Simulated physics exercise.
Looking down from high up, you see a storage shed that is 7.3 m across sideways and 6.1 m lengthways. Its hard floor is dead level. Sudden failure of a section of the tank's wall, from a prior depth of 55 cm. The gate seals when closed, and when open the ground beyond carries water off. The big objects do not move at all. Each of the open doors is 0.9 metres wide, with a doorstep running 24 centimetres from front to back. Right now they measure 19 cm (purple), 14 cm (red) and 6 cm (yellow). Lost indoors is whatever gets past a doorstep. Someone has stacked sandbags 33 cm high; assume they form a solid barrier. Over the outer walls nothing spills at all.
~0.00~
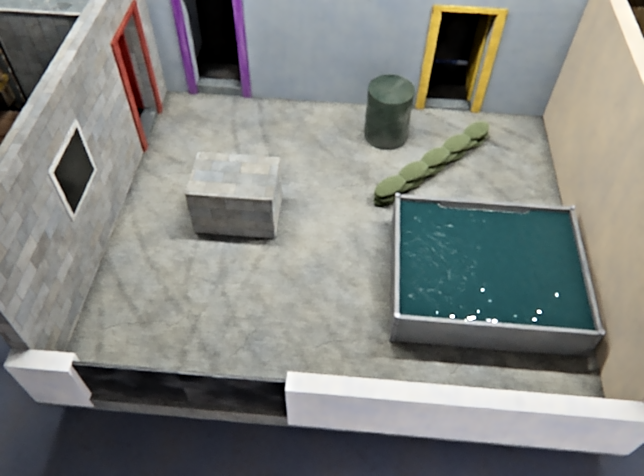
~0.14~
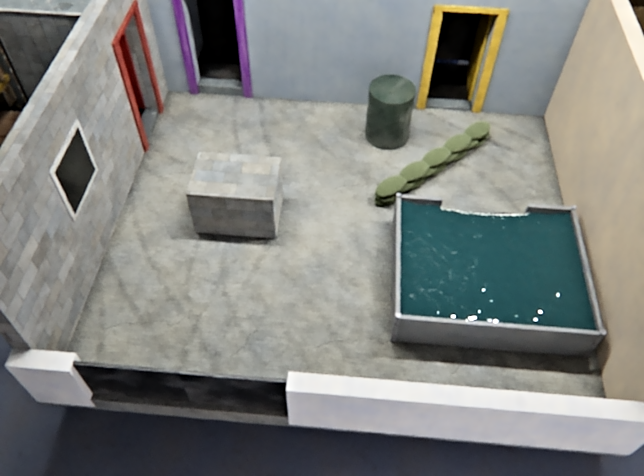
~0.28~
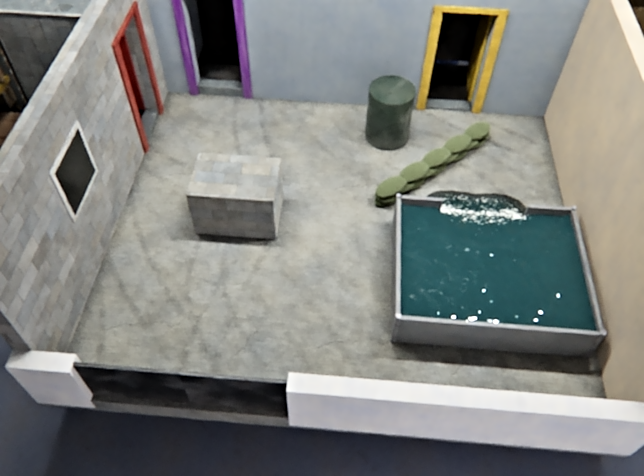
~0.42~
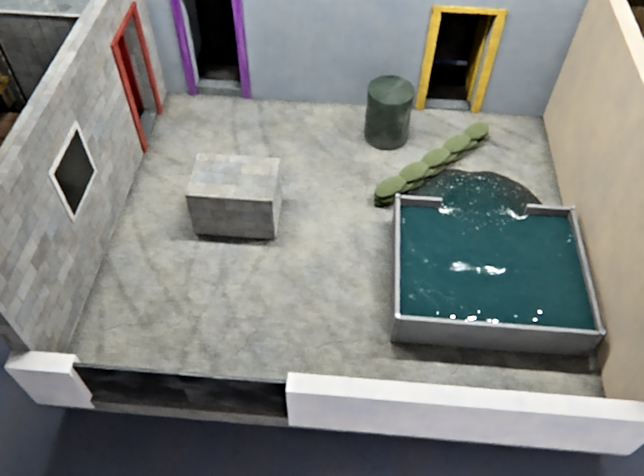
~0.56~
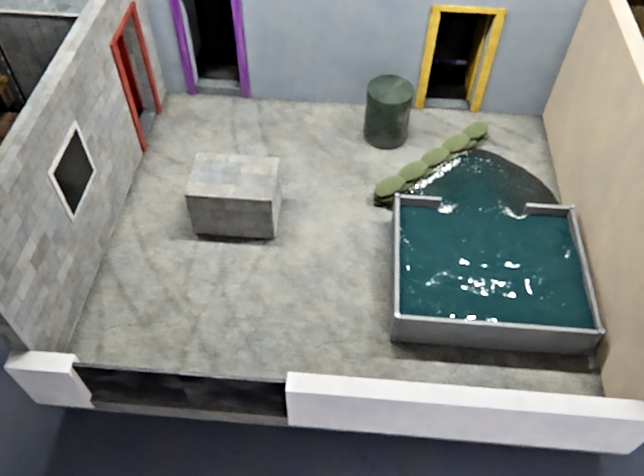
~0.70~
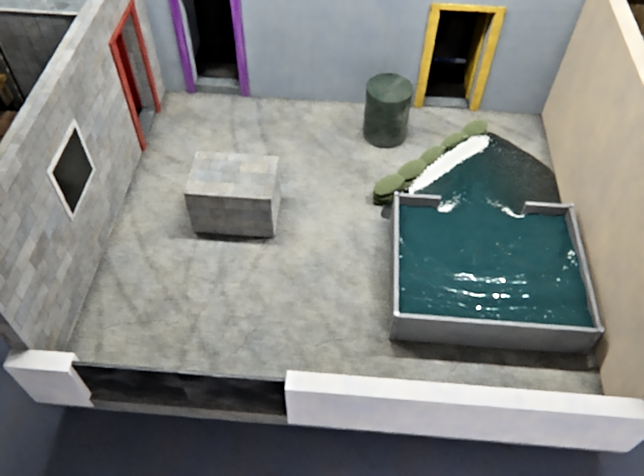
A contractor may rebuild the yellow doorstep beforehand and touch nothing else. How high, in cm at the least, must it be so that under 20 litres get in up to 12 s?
It would need to be roughly 12 cm high.
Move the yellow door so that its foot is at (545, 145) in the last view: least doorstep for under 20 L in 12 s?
It needs about 37 cm.
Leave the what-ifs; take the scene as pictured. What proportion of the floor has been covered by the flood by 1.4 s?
Close to 15 per cent is wet.
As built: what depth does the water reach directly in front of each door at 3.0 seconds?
In cm: Purple 0, red 0, yellow 12.
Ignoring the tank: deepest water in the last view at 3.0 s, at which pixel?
Near pixel (529, 118).
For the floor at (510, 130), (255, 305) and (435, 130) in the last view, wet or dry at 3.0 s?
Spot one awash, spot two bone dry, spot three awash.
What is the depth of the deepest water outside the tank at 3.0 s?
Roughly 40 cm.
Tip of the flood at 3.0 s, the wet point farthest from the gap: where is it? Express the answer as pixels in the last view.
At about (330, 105).
After 1.4 s water covers 15 % of the floor, deepest (46 cm) near (538, 118); it has not reached the yellow door.
After 3.0 s water covers 25 % of the floor, deepest (40 cm) near (529, 118); 12 cm at the yellow door, 6 litres in over its 6 cm doorstep.
After 12.0 s water covers 95 % of the floor, deepest (16 cm) near (530, 124); 6 cm at the yellow door, 95 litres in over its 6 cm doorstep.
At the yellow door as built, the water arrived by 1.9 s and peaked near 14 cm at 3.8 s.
Run again over the same 12 s with other heights there, 36 litres in over 10 cm, 10 litres over 14 cm. The limit of 20 litres is kept from about 12 cm up.
